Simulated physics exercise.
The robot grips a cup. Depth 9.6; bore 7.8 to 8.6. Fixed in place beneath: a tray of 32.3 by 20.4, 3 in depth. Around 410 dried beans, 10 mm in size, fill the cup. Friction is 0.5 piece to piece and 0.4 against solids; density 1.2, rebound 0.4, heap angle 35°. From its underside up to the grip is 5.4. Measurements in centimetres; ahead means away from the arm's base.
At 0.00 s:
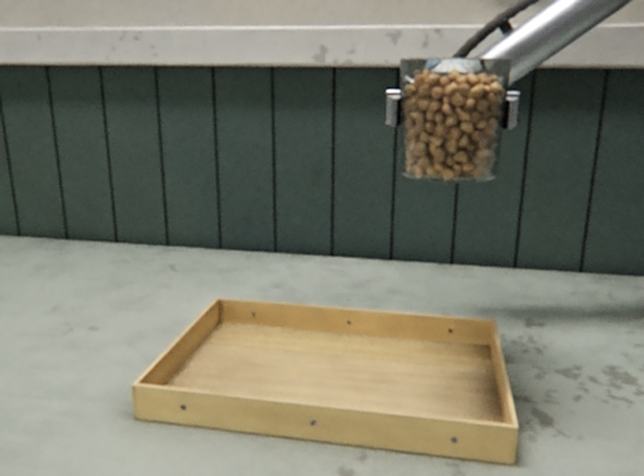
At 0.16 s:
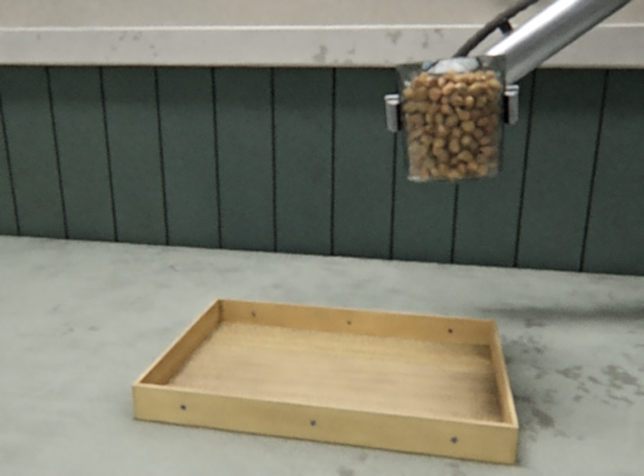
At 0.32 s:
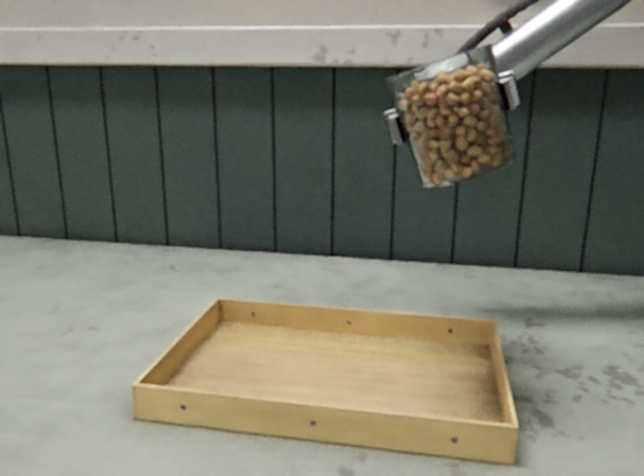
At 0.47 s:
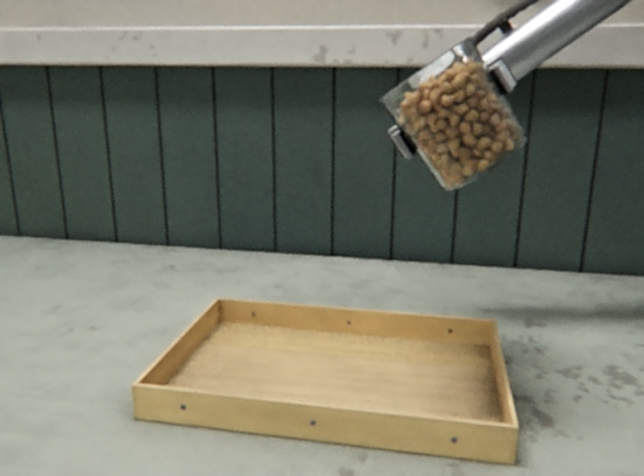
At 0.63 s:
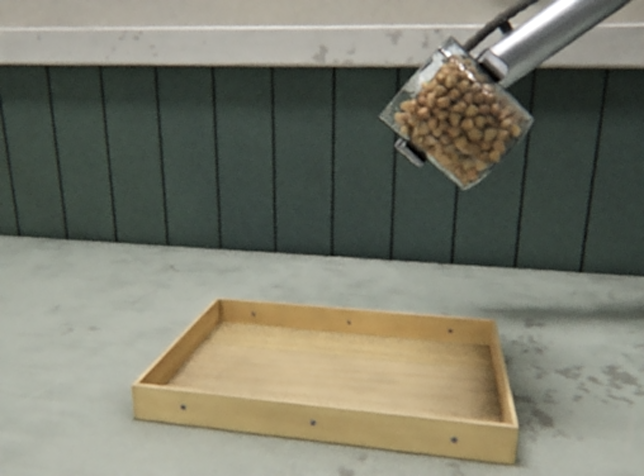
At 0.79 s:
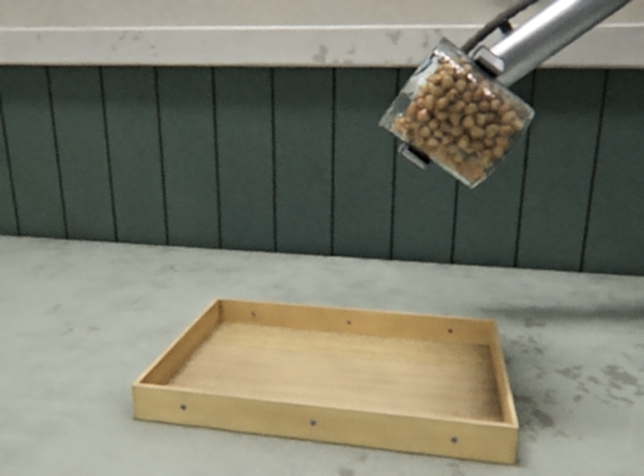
A clear cup full of dried beans tilts steadily leftward on a metal arm above a wooden tray.
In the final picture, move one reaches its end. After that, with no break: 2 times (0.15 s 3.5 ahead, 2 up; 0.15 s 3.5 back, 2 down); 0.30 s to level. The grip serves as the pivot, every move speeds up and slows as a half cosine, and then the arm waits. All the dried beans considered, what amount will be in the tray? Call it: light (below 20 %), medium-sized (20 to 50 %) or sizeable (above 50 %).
A light share.
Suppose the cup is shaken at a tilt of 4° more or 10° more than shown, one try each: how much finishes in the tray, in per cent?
Estimates, in order: 15 % and 25 %.
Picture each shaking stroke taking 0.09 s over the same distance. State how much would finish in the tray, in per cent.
That would give around 40 per cent.
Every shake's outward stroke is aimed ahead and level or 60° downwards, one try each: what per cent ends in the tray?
Near 10 and 0 percent respectively.
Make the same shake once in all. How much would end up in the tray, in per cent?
In that case some 5 per cent.
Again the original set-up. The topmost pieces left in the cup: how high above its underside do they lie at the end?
Roughly 9.5 cm.
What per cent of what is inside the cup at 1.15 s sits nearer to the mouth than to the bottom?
Near 45 %.
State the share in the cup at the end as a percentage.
85 percent.
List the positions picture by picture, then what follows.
Cup middle at (451, 120), level; upper third of the load around (452, 96), from x 410 to 495, top at y 80; 413 in the cup, in the first frame.
Cup middle at (452, 120), tilted 5° forward; upper third of the load around (453, 96), from x 410 to 495, top at y 80, in the second frame.
Cup middle at (453, 120), tilted 19° forward; upper third of the load around (455, 97), from x 405 to 505, top at y 70, in the third frame.
Cup middle at (455, 119), tilted 36° forward; upper third of the load around (458, 97), from x 405 to 515, top at y 65, in the fourth frame.
Cup middle at (457, 117), tilted 50° forward; upper third of the load around (460, 96), from x 405 to 520, top at y 65, in the fifth frame.
Cup middle at (457, 117), tilted 55° forward; upper third of the load around (459, 96), from x 400 to 520, top at y 65; 413 in the cup, in the sixth frame.
After 1.15 s, tilted 55° forward, highest piece 30 above the table; 389 in the cup, 1 in the tray, 23 in flight or on a rim.
After 1.51 s, tilted 36° forward, highest piece 29 above the table; 357 in the cup, 53 in the tray, 3 in flight or on a rim.
After 1.89 s, level, highest piece 31 above the table; 356 in the cup, 57 in the tray.
After 2.94 s, level, highest piece 31 above the table; 356 in the cup, 57 in the tray.
At rest, 356 in the cup, 57 in the tray. That is 14 % in the tray.
